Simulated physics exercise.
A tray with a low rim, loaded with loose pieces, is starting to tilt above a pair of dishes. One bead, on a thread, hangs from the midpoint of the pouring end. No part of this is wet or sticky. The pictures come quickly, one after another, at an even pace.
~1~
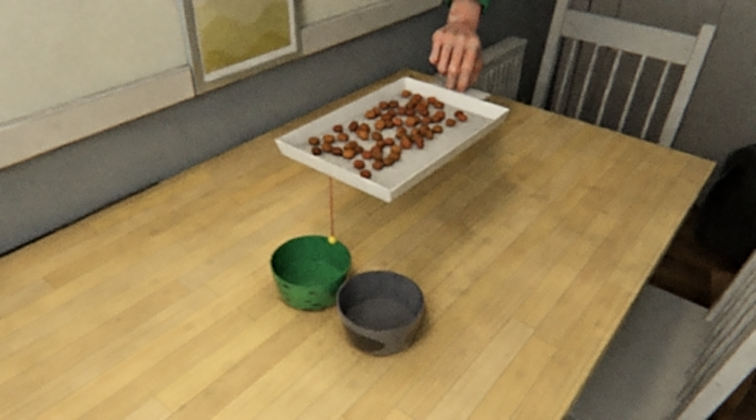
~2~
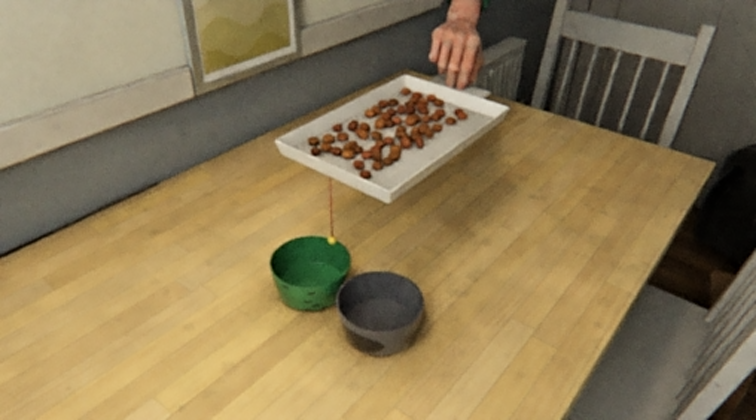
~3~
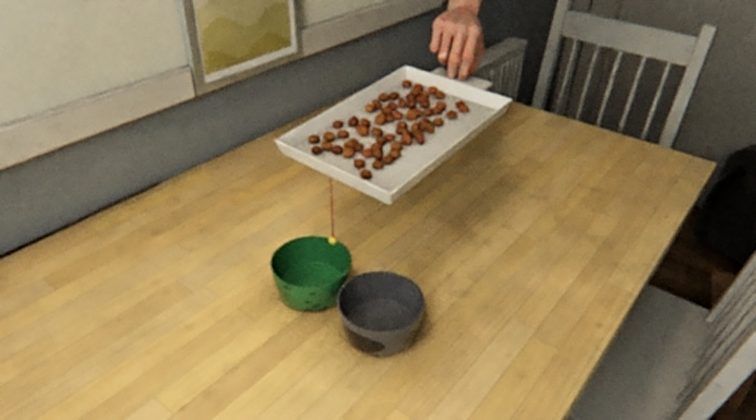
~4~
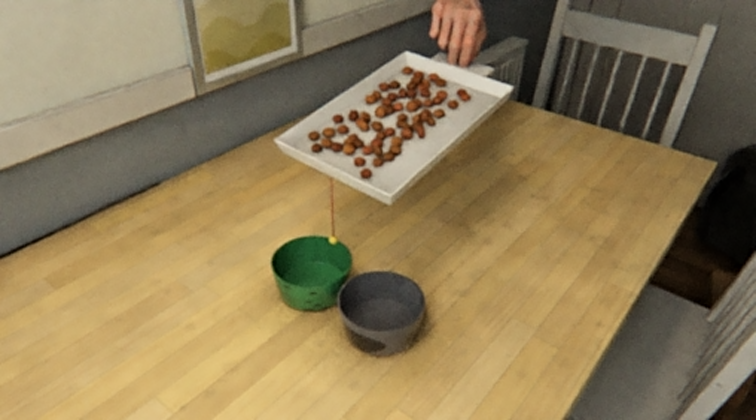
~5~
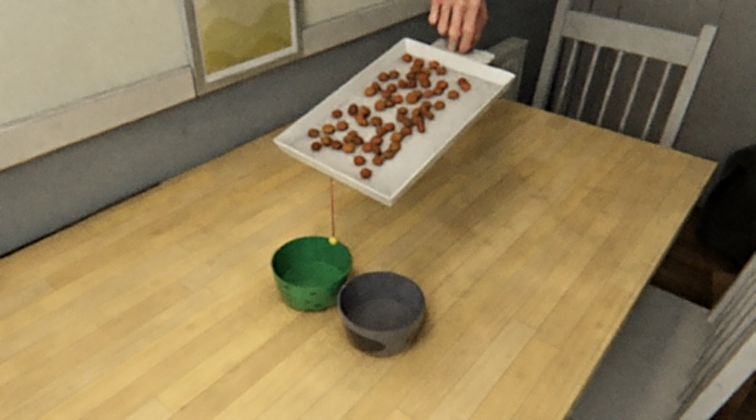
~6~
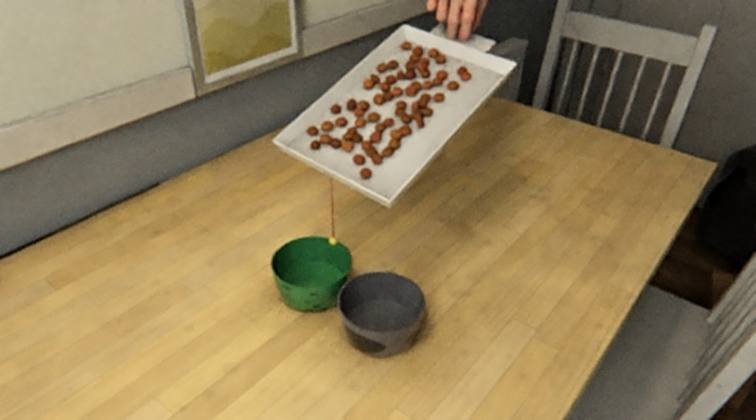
A white tray of brown kibble, held by a hand at its far end, tilted steadily toward its near edge above a green bowl and a dark gray bowl, while the pieces mostly kept their places.
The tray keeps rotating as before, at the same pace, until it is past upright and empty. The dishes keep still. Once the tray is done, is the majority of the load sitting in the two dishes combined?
Looks like the dishes end up with the bulk of it in the end.
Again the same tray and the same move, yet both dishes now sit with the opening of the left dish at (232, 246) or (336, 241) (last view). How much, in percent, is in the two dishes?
You'd get near 30 per cent and afterwards near 20 per cent.
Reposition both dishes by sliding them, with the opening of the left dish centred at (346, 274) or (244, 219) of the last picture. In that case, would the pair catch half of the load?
Catch, run one: Past the halfway mark; run two: Below the halfway mark.
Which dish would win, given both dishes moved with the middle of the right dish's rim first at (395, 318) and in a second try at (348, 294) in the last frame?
The left of the pair the first time, the right of the pair the second.
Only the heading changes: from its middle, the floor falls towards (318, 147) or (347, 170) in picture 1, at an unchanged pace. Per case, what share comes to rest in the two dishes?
You'd see roughly 0 per cent the first time and 70 per cent the second.
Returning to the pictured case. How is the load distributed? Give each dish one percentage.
Estimate - left dish 30 percent, right dish 50 percent.
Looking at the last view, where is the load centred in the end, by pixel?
Somewhere around (353, 314) in the last picture.
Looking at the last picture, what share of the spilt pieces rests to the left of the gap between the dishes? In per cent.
80 per cent or thereabouts.
Just after the last frame, tray tipped steeply; every one on the tray.
A moment on, tray tipped past a quarter turn; roughly a quarter on the tray; roughly a third in the right dish; about a tenth in the left dish; about a tenth outside both; about a tenth in the air.
Further on, tray tipped past a quarter turn; roughly half in the right dish; roughly a third in the left dish; roughly a quarter outside both.
When it is over, tray tipped past a quarter turn; roughly half in the right dish; roughly a third in the left dish; roughly a quarter outside both.
